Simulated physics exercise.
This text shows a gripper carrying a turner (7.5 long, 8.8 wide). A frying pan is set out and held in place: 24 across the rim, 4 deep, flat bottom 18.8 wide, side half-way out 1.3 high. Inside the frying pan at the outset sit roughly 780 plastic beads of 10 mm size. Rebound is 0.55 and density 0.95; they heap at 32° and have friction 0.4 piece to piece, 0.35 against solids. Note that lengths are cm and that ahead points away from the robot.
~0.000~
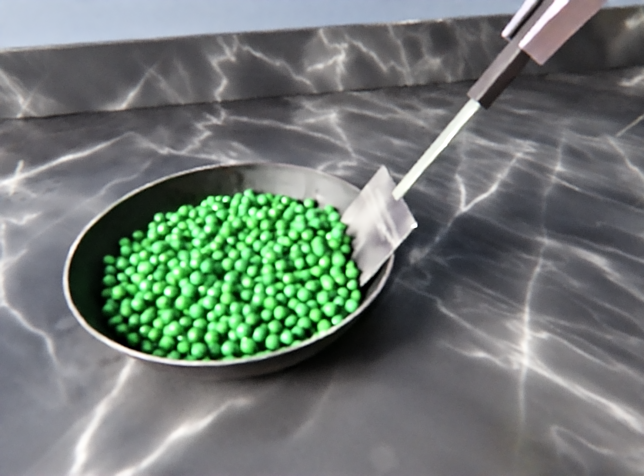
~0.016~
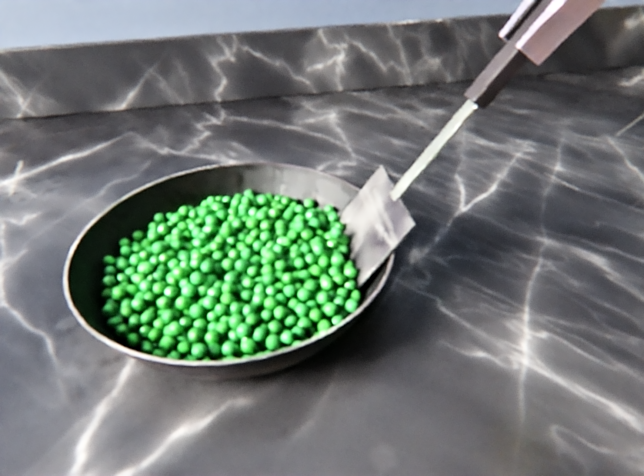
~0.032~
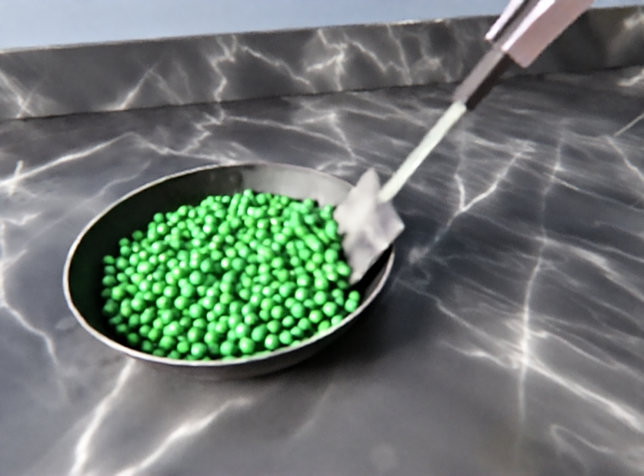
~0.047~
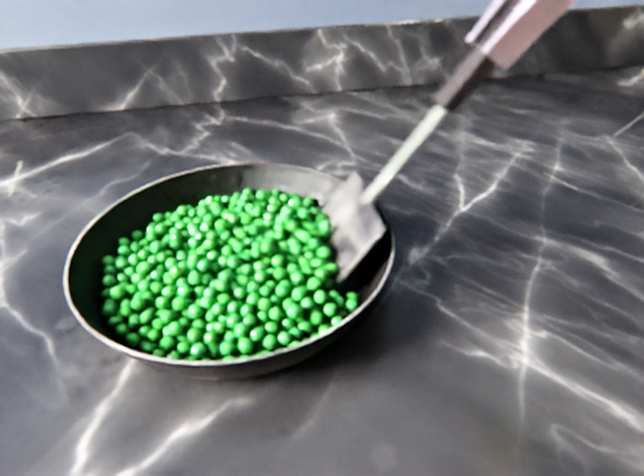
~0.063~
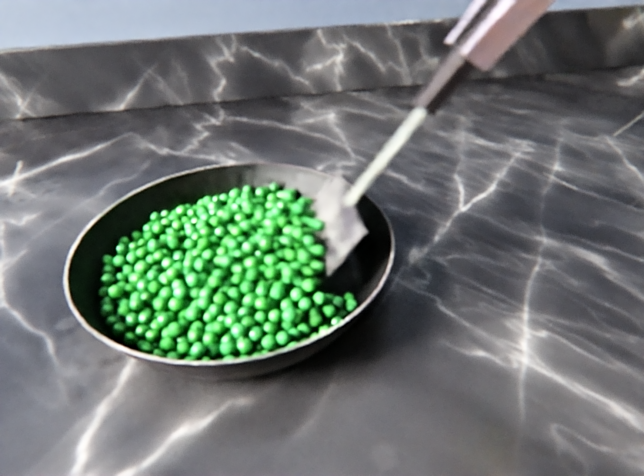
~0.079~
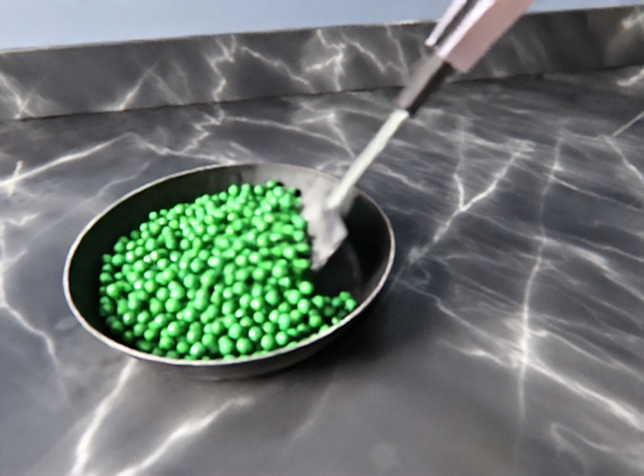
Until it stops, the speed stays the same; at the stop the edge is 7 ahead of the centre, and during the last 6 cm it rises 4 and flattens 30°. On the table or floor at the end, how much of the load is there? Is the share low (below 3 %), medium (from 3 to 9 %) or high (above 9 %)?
The share is high, above 9 %.
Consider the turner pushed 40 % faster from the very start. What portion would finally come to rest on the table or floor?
Approx. 20 per cent.
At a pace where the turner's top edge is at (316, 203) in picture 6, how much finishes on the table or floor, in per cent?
My guess is around 25 percent.
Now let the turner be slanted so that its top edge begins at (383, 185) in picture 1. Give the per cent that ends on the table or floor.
Roughly 20 percent ends on the table or floor.
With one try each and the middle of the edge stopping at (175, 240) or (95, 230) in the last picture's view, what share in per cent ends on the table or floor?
I'd say some 10 per cent, then some 30 per cent.
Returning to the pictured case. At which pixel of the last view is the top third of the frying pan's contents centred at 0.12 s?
Estimated point: Close to (222, 248).
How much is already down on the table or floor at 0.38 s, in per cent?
Share at that moment: About 15 %.
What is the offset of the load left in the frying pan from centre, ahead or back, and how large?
About 3.5 centimetres ahead.
By 0.12 s, sloping 52°, highest piece 6 above the table; 779 in the frying pan.
By 0.16 s, sloping 40°, highest piece 7 above the table; 779 in the frying pan.
By 0.38 s, sloping 23°, highest piece 5 above the table; 656 in the frying pan, 117 on the table or floor, 6 on the blade or in flight.
By 1.42 s, sloping 23°, highest piece 5 above the table; 656 in the frying pan, 123 on the table or floor.
Final count, 656 in the frying pan, 123 on the table or floor. That is 16 % on the table or floor.
